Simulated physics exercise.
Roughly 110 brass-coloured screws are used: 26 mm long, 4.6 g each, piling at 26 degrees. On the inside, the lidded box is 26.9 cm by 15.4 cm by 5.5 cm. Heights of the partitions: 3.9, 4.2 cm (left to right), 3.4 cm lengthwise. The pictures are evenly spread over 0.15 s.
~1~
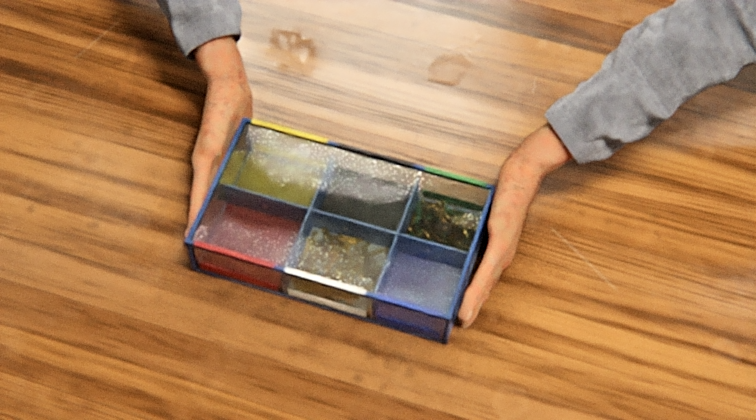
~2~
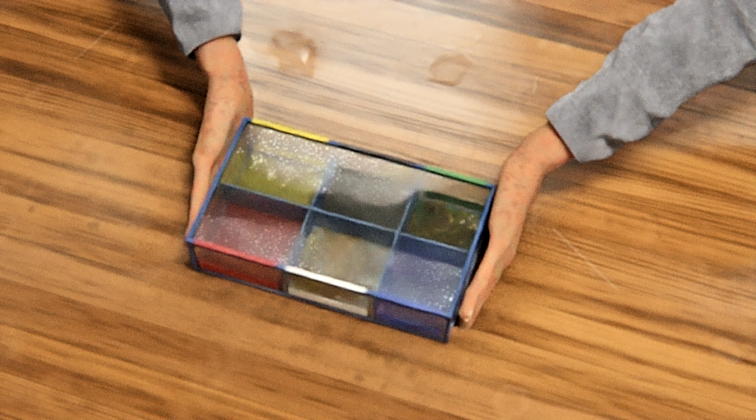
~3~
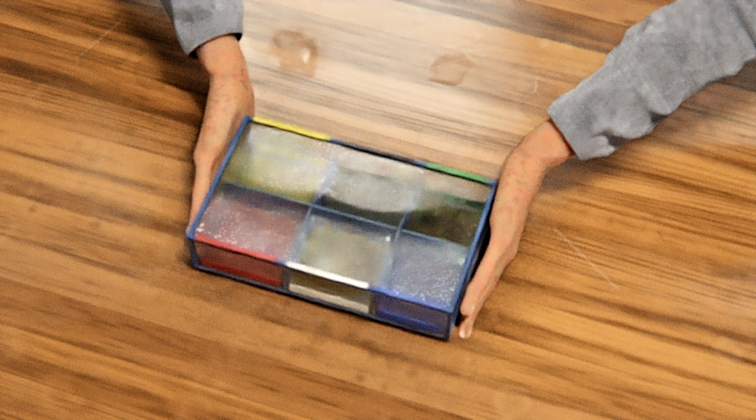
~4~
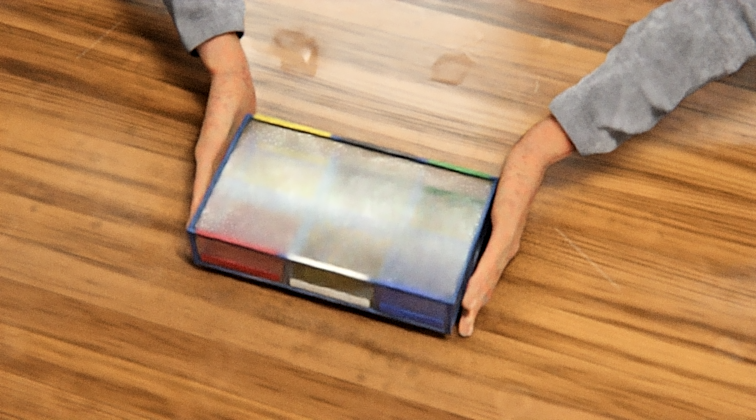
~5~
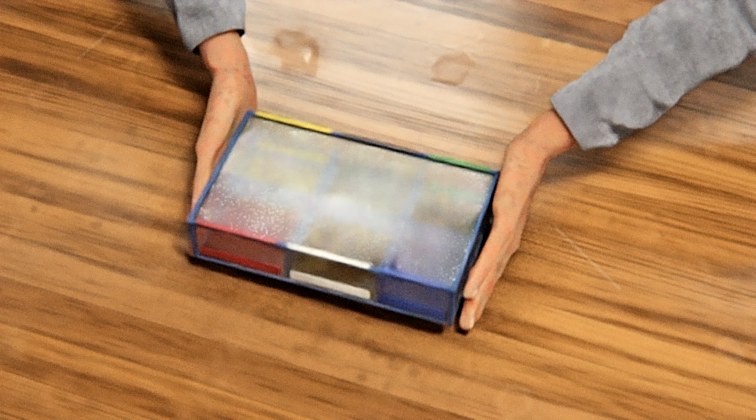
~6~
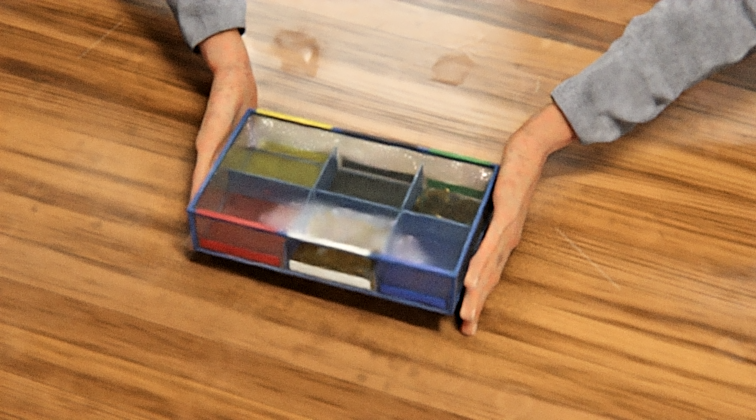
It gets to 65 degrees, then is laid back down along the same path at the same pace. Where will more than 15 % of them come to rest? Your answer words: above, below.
Red - below; blue - below; green - above; yellow - below; white - above; black - below.
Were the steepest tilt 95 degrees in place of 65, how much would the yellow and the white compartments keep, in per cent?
Shares: Yellow 10 and white 25, per cent.
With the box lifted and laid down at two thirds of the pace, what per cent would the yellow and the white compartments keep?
The yellow compartment gets 0 % while the white one gets 60 %.
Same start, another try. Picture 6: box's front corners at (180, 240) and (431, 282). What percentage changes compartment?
Something like 15 in a hundred.
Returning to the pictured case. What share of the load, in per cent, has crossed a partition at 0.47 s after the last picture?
0 %.
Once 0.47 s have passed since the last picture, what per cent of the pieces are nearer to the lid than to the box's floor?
Estimate: Near 10 per cent.
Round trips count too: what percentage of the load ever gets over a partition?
Around 5 in a hundred.
Then, 0.47 s after the last picture, tilt 65 degrees; green 40 %, white 60 %.
Then, 0.78 s after the last picture, tilt 27 degrees; green 40 %, white 55 %, black 5 %.
Then, 1.19 s after the last picture, tilt 0 degrees; green 40 %, white 55 %, black 5 %.
In the end, red 0 %, blue 0 %, green 40 %, yellow 0 %, white 55 %, black 5 %.
